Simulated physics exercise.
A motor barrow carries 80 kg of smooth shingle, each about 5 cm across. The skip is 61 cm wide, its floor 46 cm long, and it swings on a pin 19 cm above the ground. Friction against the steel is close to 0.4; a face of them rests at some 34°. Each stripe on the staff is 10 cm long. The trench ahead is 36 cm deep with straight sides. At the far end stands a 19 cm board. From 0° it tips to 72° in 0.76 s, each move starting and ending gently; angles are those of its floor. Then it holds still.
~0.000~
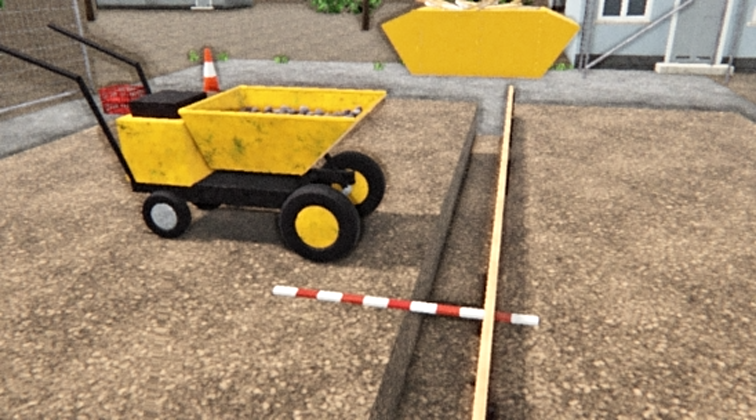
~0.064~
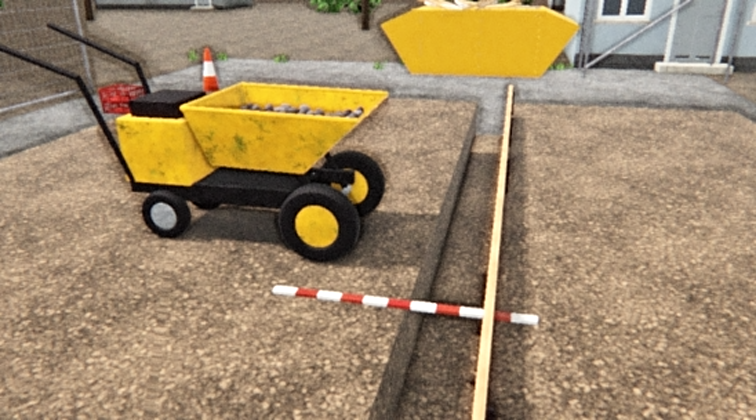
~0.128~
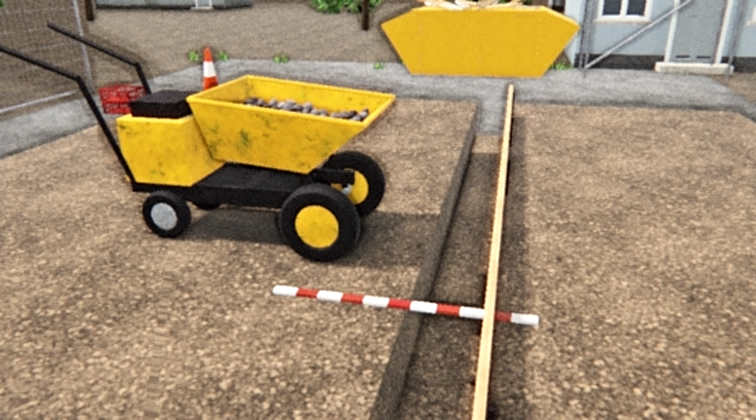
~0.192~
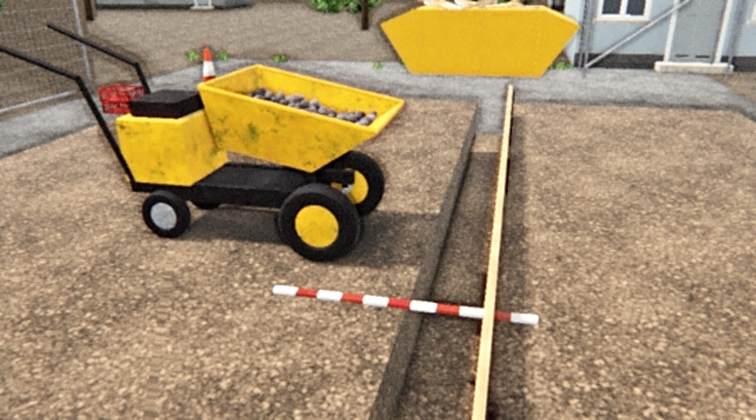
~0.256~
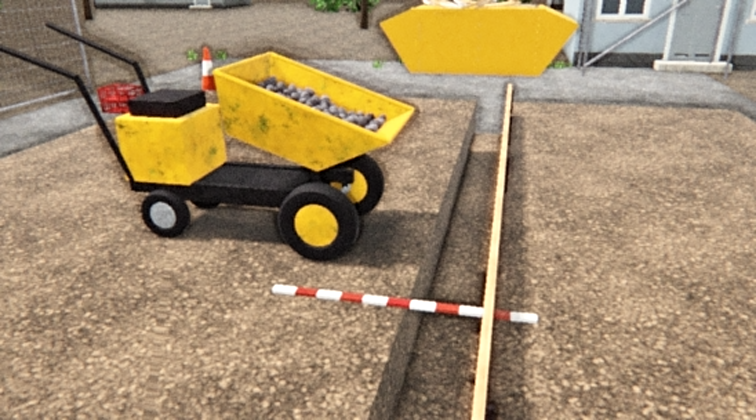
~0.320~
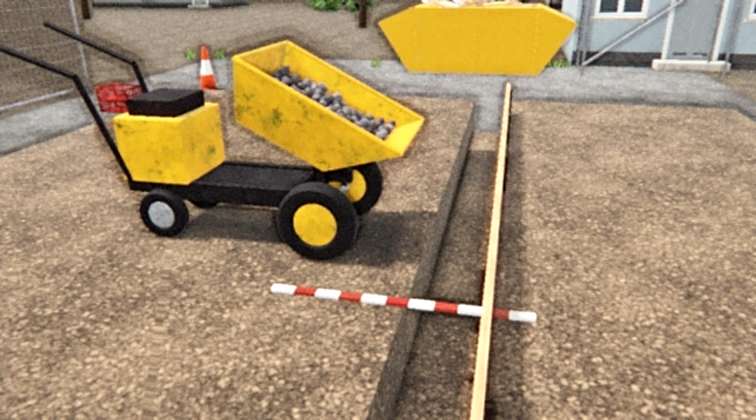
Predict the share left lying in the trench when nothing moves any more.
Close to 94 in a hundred.
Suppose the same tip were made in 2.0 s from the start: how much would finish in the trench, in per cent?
It would be near 100 per cent.
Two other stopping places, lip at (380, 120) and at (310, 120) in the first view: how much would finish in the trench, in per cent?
About 65 and 100 per cent.
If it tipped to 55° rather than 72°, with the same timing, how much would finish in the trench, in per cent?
In that case some 90 per cent.
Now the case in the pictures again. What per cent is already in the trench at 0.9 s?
About 40 per cent by then.
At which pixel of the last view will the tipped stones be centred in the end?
Near (461, 296).
After 0.6 s the floor is at 61°; 100 % in the skip; the foremost stones are at (420, 186).
After 0.9 s the floor is at 72°; 58 % in the skip, 41 % in the trench, 1 % past the trench; the foremost stones are at (495, 211).
After 1.2 s the floor is at 72°; 4 % in the skip, 90 % in the trench, 6 % past the trench; the foremost stones are at (599, 254).
After 3.2 s the floor is at 72°; 0 % in the skip, 94 % in the trench, 6 % past the trench; the foremost stones are at (674, 264).
